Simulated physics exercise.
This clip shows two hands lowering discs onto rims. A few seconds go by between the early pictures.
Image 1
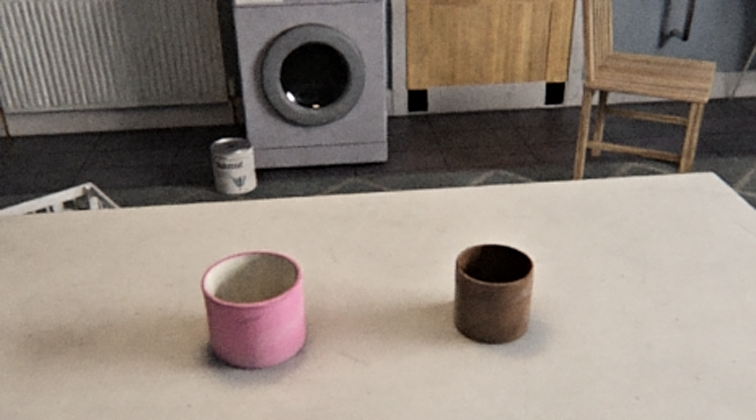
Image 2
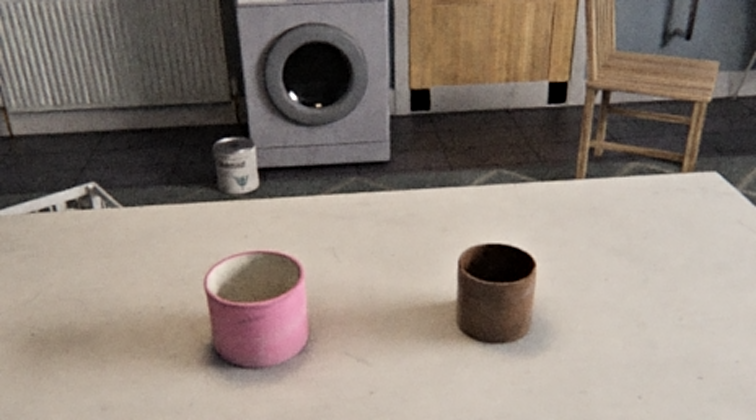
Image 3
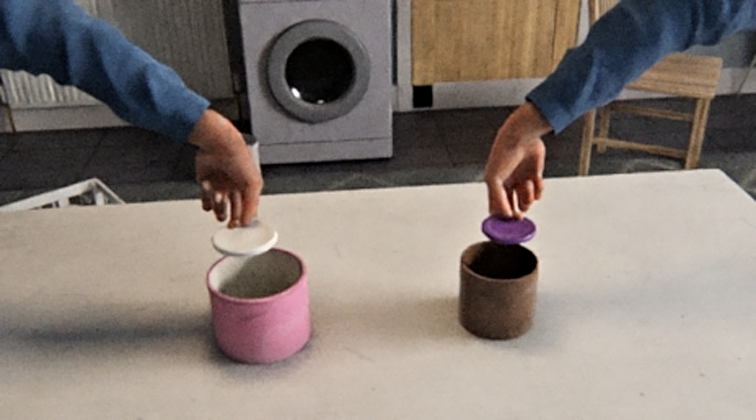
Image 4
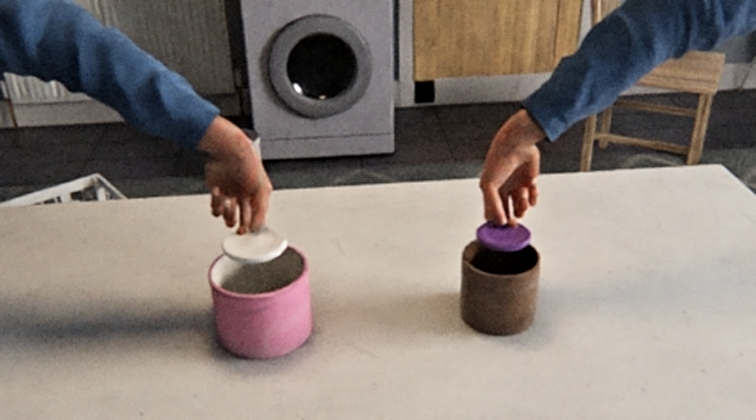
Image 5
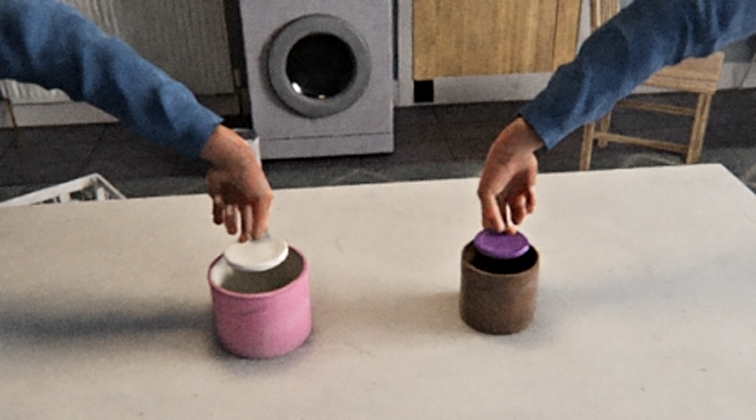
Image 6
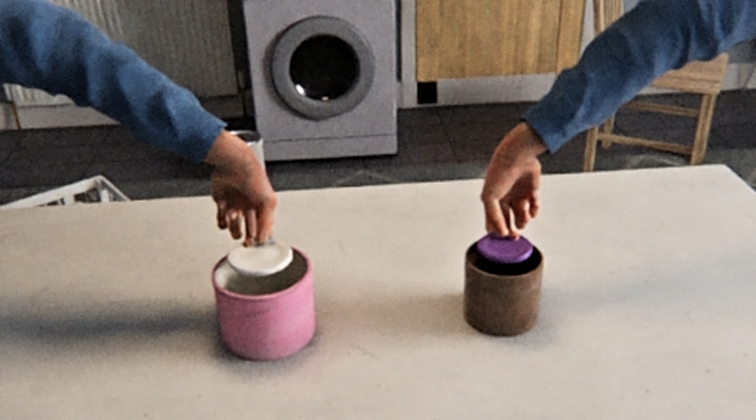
Two hands reaching in over a pink pot and a brown cup, lowering a white lid and a purple lid onto them.
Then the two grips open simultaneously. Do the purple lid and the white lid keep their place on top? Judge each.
My prediction: The purple lid ends below; the white lid ends below.
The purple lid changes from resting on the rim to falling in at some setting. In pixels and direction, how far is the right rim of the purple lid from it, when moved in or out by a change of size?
You'd need to go roughly 8 pixels to the right.
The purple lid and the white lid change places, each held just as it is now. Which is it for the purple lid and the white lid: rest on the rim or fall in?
The purple lid falls in and the white lid drops inside.
Then, 0.16 s past the last view, purple lid in the air near (502, 290); white lid in the air near (265, 301).
Finally, the purple lid drops inside, near (501, 308); the white lid drops inside, near (268, 325).
